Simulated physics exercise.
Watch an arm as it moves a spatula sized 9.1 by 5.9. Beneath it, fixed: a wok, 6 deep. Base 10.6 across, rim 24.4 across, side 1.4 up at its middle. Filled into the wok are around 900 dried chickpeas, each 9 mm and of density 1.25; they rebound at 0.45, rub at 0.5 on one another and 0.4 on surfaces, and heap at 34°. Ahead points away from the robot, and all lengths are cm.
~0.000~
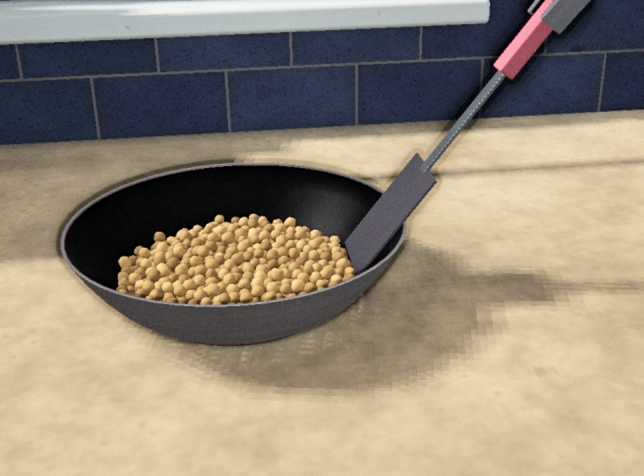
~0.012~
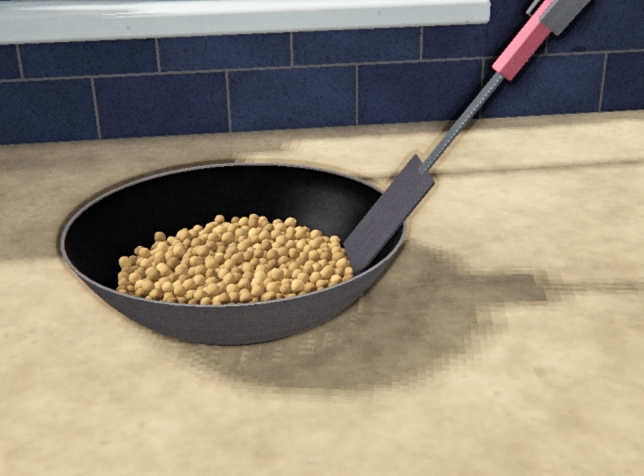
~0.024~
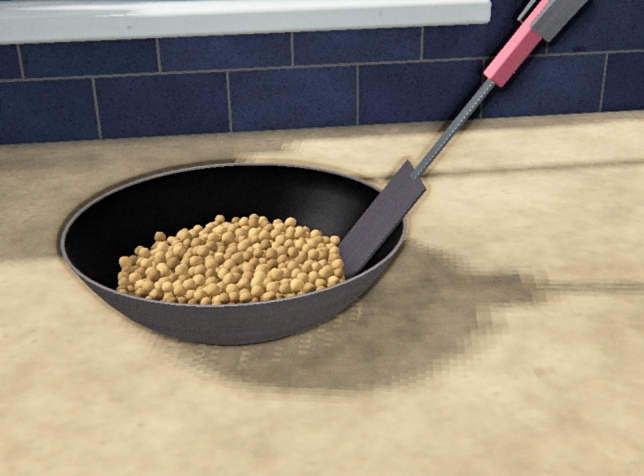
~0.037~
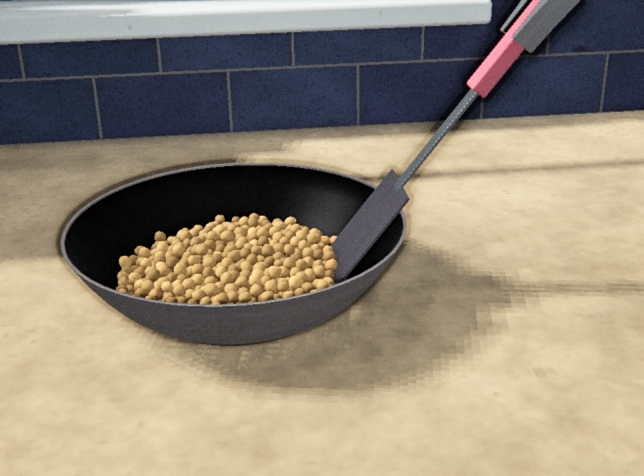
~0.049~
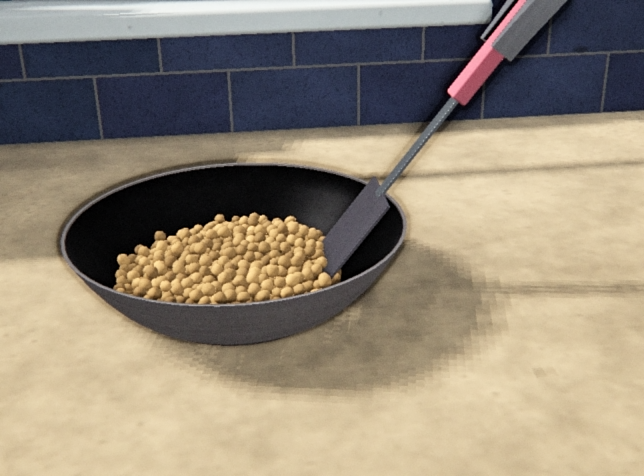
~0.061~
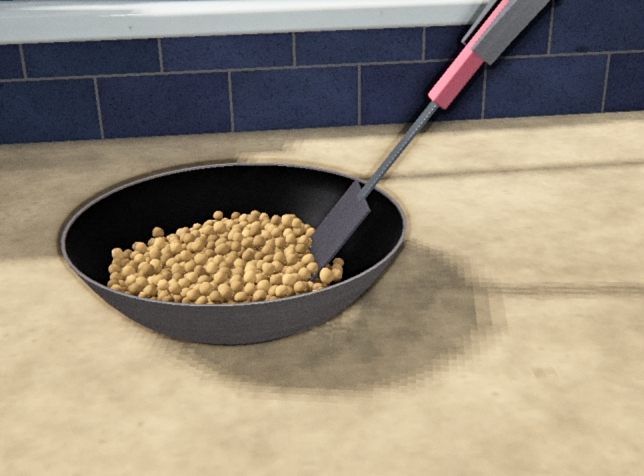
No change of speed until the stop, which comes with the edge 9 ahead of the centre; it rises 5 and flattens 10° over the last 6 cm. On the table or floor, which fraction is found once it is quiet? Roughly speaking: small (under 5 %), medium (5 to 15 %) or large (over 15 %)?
Roughly, large, over 15 %.
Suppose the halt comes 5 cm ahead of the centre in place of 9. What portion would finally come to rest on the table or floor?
Then the share is near 10 in a hundred.
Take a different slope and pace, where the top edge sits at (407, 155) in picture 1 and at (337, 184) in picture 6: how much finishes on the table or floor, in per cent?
It comes to something like 25 %, give or take.
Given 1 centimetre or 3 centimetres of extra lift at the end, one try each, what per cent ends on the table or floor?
30 and 30 %.
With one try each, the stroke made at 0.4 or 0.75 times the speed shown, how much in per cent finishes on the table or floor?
Close to 10 and 20 percent respectively.
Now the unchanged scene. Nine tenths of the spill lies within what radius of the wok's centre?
80 centimetres, give or take.
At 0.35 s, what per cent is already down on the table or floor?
Roughly 5 percent.
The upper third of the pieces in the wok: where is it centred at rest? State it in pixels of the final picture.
Pixel estimate: About (162, 268).
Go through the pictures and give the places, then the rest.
The first picture shows the spatula top edge at (427, 166), sloping 52°; upper third of the load around (241, 264), from x 125 to 350, top at y 220; 900 in the wok.
The second picture shows the spatula top edge at (425, 168), sloping 52°; upper third of the load around (241, 264), from x 125 to 350, top at y 220.
The third picture shows the spatula top edge at (417, 174), sloping 52°; upper third of the load around (241, 265), from x 125 to 345, top at y 220.
The fourth picture shows the spatula top edge at (401, 183), sloping 52°; upper third of the load around (243, 263), from x 120 to 340, top at y 220.
The fifth picture shows the spatula top edge at (382, 191), sloping 52°; upper third of the load around (243, 262), from x 120 to 340, top at y 220.
The sixth picture shows the spatula top edge at (363, 194), sloping 52°; upper third of the load around (239, 260), from x 115 to 340, top at y 215; 900 in the wok.
After 0.10 s, sloping 52°, highest piece 6 above the table; 900 in the wok.
After 0.13 s, sloping 49°, highest piece 8 above the table; 900 in the wok.
After 0.35 s, sloping 42°, highest piece 25 above the table; 698 in the wok, 56 on the table or floor, 146 on the blade or in flight.
After 1.40 s, sloping 42°, highest piece 5 above the table; 697 in the wok, 203 on the table or floor.
In the end, 697 in the wok, 203 on the table or floor. That is 23 % on the table or floor.
